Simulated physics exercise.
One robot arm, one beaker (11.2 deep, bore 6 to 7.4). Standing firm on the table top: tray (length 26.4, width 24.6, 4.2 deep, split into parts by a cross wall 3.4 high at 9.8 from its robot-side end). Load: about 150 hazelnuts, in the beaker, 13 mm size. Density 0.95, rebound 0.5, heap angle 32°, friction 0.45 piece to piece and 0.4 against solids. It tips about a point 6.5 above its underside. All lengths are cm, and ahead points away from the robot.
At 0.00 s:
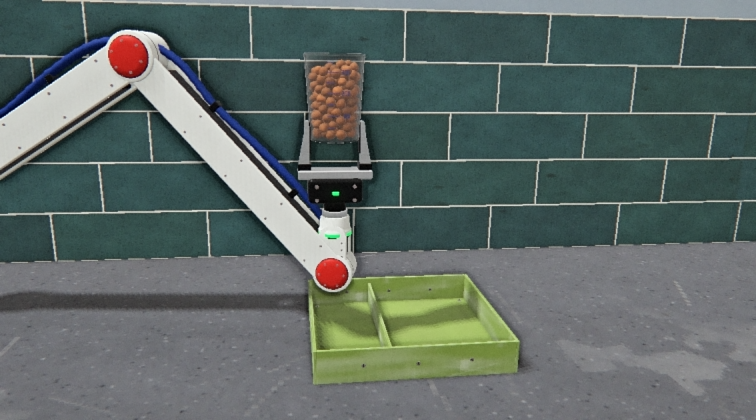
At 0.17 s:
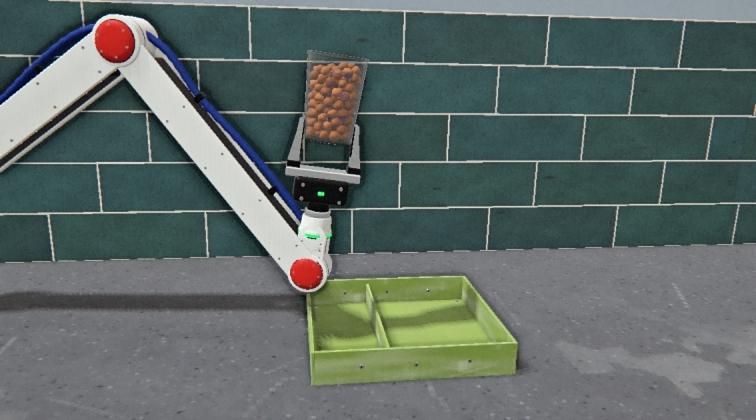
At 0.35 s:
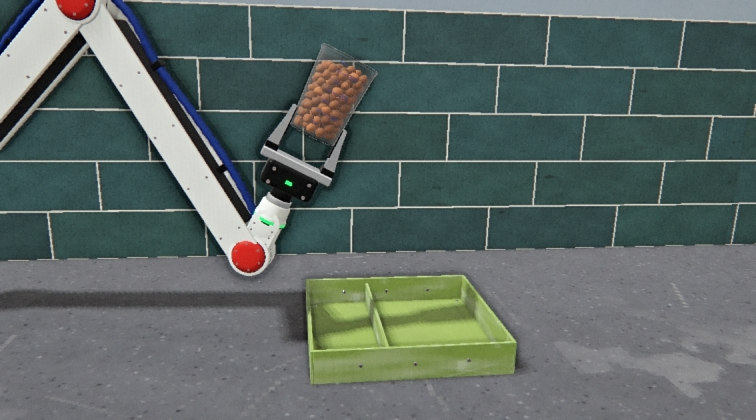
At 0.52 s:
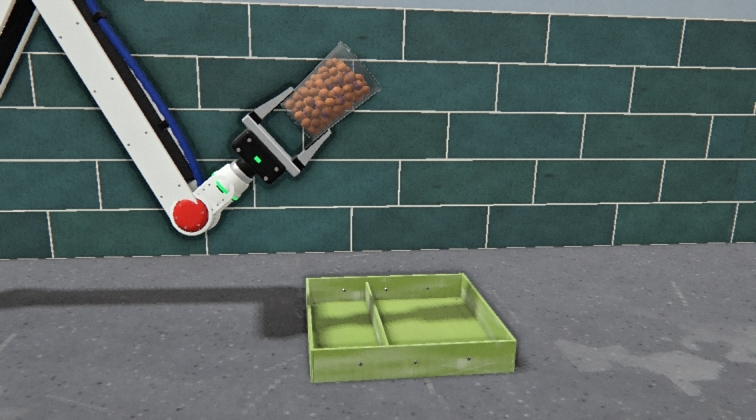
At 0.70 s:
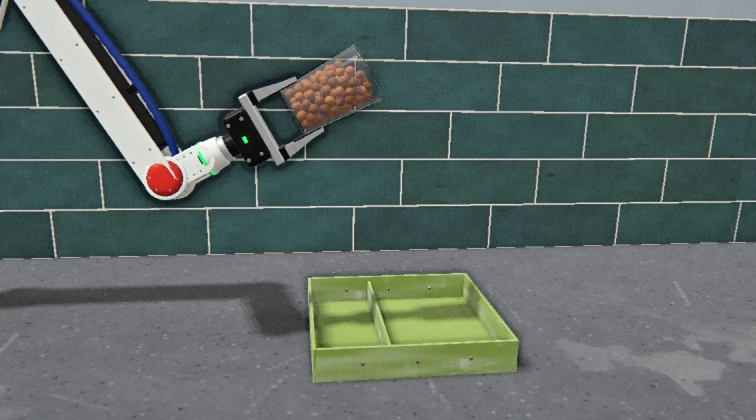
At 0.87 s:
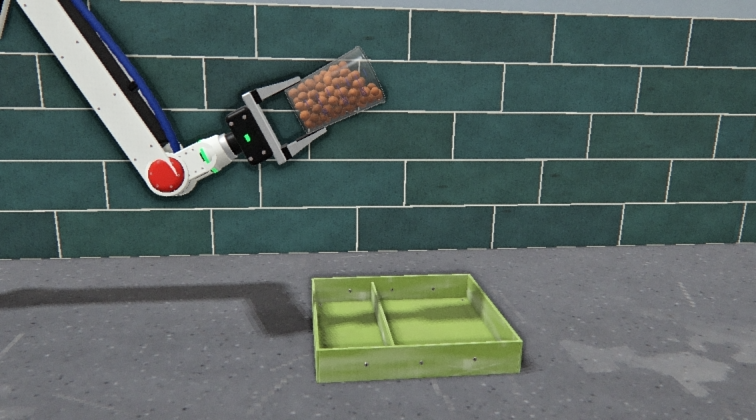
A robot arm holding a clear beaker of hazelnuts upright near a divided green tray swung its wrist down and left, tilting the beaker steeply to the right, with the nuts still inside.
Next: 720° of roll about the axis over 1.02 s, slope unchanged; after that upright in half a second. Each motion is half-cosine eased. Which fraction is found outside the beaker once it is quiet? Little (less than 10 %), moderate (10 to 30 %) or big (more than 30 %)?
Share outside the beaker: Little (less than 10 %).
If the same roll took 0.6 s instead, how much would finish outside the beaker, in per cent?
It would be near 0 per cent.
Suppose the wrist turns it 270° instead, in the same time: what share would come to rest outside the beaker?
In that case some 5 per cent.
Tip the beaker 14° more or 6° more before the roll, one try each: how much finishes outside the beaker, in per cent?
Some 20 and 10 per cent.
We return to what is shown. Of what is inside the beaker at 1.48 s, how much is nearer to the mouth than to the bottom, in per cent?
Some 50 per cent.
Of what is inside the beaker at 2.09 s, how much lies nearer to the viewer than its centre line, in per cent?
Some 50 per cent.
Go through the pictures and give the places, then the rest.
Beaker middle at (335, 99), upright; upper third of the load around (336, 77), from x 315 to 355, top at y 65; 148 in the beaker, in the first picture.
Beaker middle at (333, 99), tipped 8°; upper third of the load around (337, 79), from x 310 to 355, top at y 65, in the second picture.
Beaker middle at (330, 98), tipped 27°; upper third of the load around (335, 79), from x 300 to 365, top at y 65, in the third picture.
Beaker middle at (328, 95), tipped 48°; upper third of the load around (336, 80), from x 290 to 365, top at y 65, in the fourth picture.
Beaker middle at (329, 93), tipped 62°; upper third of the load around (338, 81), from x 290 to 365, top at y 65, in the fifth picture.
Beaker middle at (333, 94), tipped 63°; upper third of the load around (339, 82), from x 295 to 380, top at y 65; 148 in the beaker, in the sixth picture.
After 1.48 s, tipped 63°, highest piece 40 above the table; 147 in the beaker, 1 in flight or on a rim.
After 2.09 s, tipped 42°, highest piece 39 above the table; 144 in the beaker, 2 in the far-side part, 2 in flight or on a rim.
After 2.59 s, upright, highest piece 41 above the table; 144 in the beaker, 4 in the far-side part.
After 3.29 s, upright, highest piece 41 above the table; 144 in the beaker, 4 in the far-side part.
At rest, 144 in the beaker, 4 in the far-side part. That is 3 % outside the beaker.
